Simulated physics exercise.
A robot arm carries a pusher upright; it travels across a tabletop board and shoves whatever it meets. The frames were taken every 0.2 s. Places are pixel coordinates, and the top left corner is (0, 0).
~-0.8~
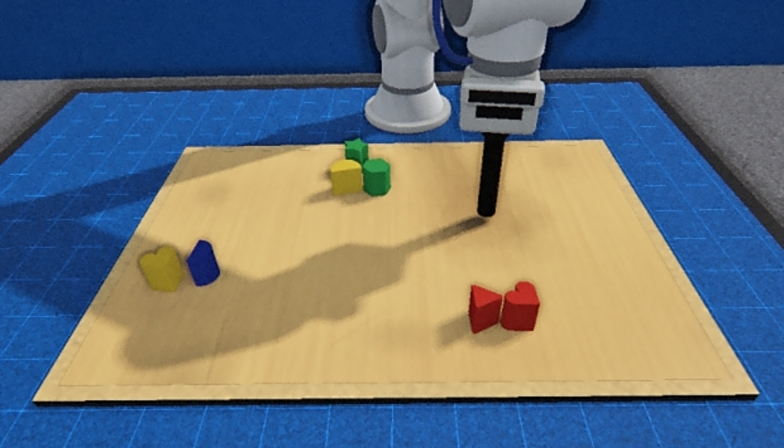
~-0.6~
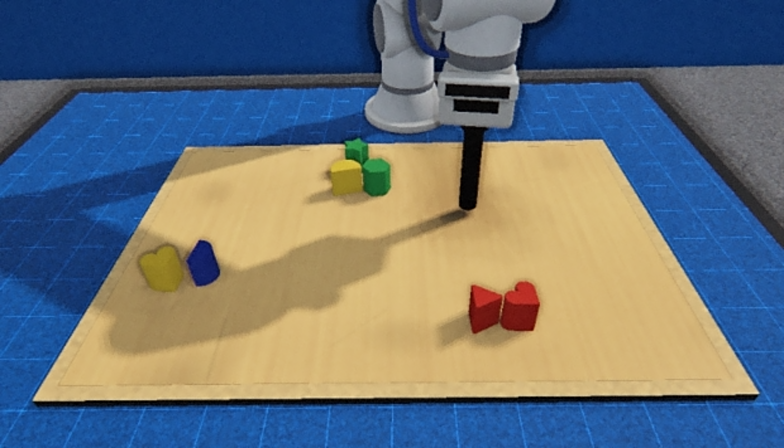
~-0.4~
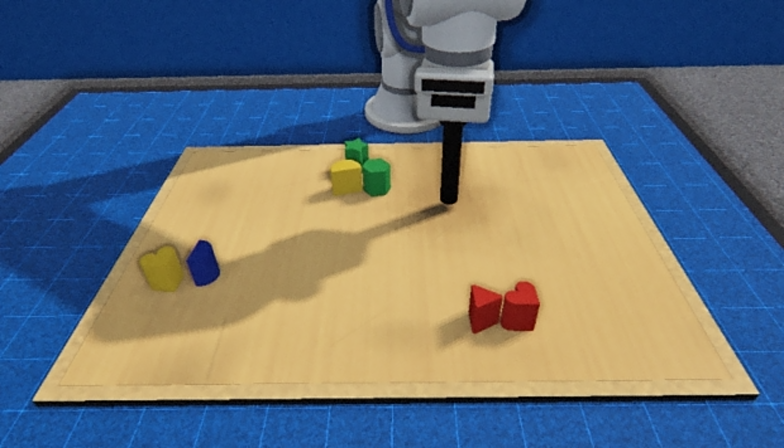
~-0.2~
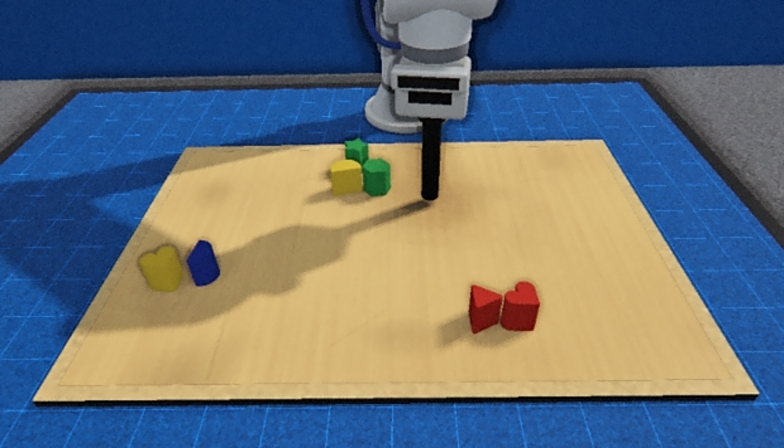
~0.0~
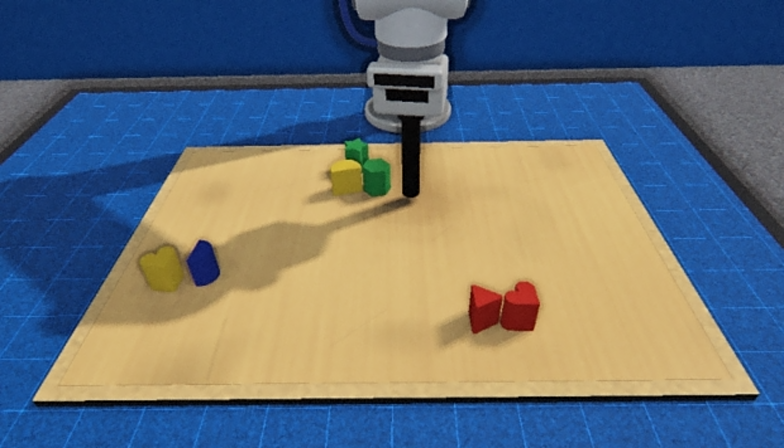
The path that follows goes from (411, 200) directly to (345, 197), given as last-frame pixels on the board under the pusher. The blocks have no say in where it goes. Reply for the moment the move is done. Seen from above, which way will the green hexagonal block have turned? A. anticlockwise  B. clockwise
B
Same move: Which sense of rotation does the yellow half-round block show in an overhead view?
It goes round opposite to clock hands.
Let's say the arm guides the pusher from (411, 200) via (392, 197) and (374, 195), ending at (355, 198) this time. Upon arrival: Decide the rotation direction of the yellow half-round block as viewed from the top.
Viewed from the top, it goes anticlockwise.
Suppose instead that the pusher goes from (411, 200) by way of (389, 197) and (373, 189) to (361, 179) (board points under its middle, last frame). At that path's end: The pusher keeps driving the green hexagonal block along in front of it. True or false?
My answer: True.
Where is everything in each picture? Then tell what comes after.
In the first picture, lower end of the pusher (486, 212), tops of blocks, yellow half-round block (345, 165), green star-shaped block (355, 144), green hexagonal block (376, 165).
In the second picture, pusher (468, 205), blocks as before.
In the third picture, pusher (449, 200), blocks as before.
In the fourth picture, pusher (430, 196), blocks as before.
In the fifth picture, pusher (411, 193), yellow half-round block (345, 165), green star-shaped block (355, 144), green hexagonal block (376, 165).
What follows on the original path. Halfway along, pusher (378, 192); yellow half-round block (340, 164); green hexagonal block (370, 162), turned 35° clockwise.
At the end, pusher (345, 191); yellow half-round block (337, 163), turned 35° anticlockwise; green star-shaped block not moved; green hexagonal block (366, 161), turned 65° clockwise.
